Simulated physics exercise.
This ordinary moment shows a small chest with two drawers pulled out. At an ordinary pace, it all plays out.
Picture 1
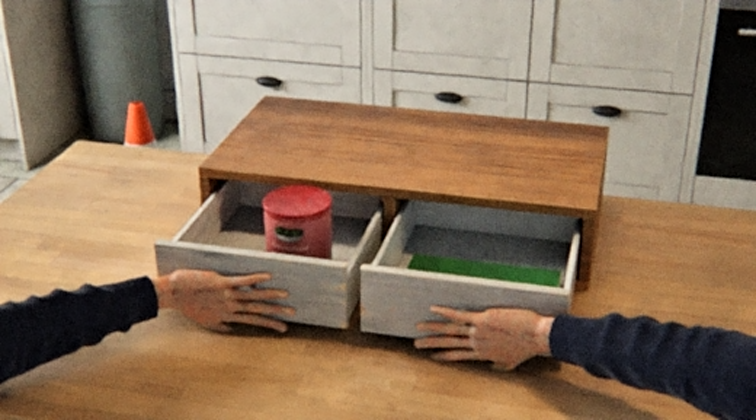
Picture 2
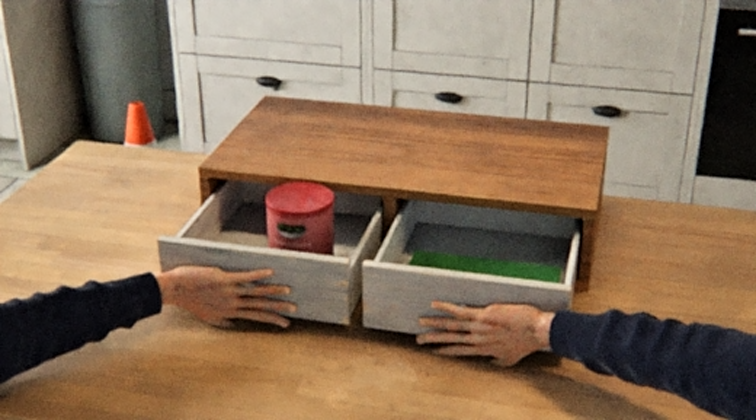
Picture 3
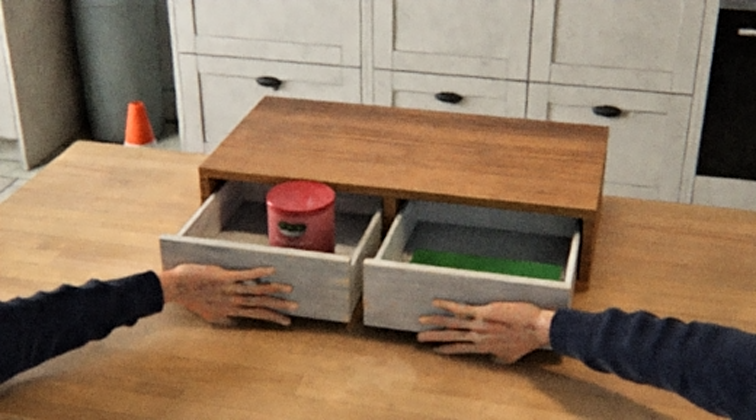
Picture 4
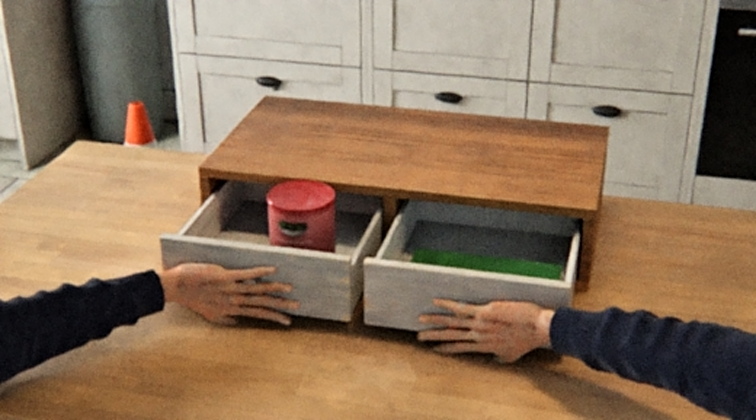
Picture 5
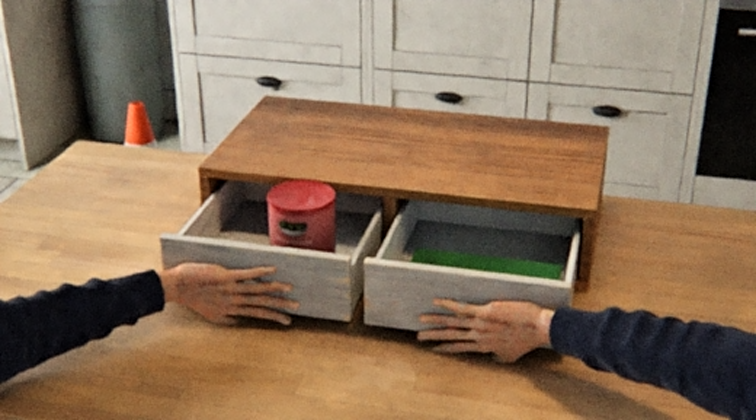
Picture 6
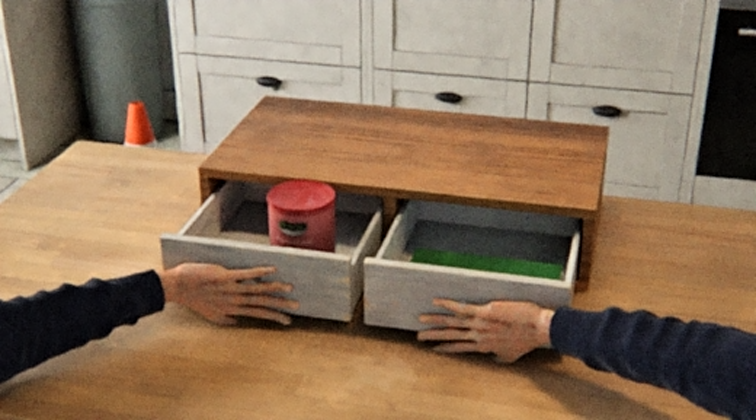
We see two hands resting against the fronts of two open drawers in a small wooden chest, a red tub in the left one and something green in the right; the drawers shift very slightly inward, then everything stays still.
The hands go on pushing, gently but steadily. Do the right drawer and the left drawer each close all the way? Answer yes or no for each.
Answers - right drawer: Yes; left drawer: No.
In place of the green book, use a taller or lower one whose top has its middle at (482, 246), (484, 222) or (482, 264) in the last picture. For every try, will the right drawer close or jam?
It pushes fully shut, then is blocked, then pushes fully shut.
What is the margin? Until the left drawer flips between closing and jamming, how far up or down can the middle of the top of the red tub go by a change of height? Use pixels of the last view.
Down, by 16 pixels.
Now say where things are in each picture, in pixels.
The first frame shows right drawer (479, 260) wide open; left drawer (283, 237) wide open.
The second frame shows left drawer (286, 233) wide open; red tub (301, 232).
The third frame shows right drawer (481, 255) wide open; chest (411, 184).
The fourth frame shows left drawer (287, 231) wide open.
The fifth frame shows right drawer (481, 254) wide open; red tub (303, 230).
The sixth frame shows right drawer (481, 254) wide open; left drawer (287, 231) wide open; chest (411, 184).
Then, 0.46 s later than the last frame, right drawer about half in; left drawer about half in.
When it is over, the right drawer goes all the way in; the left drawer will not close.
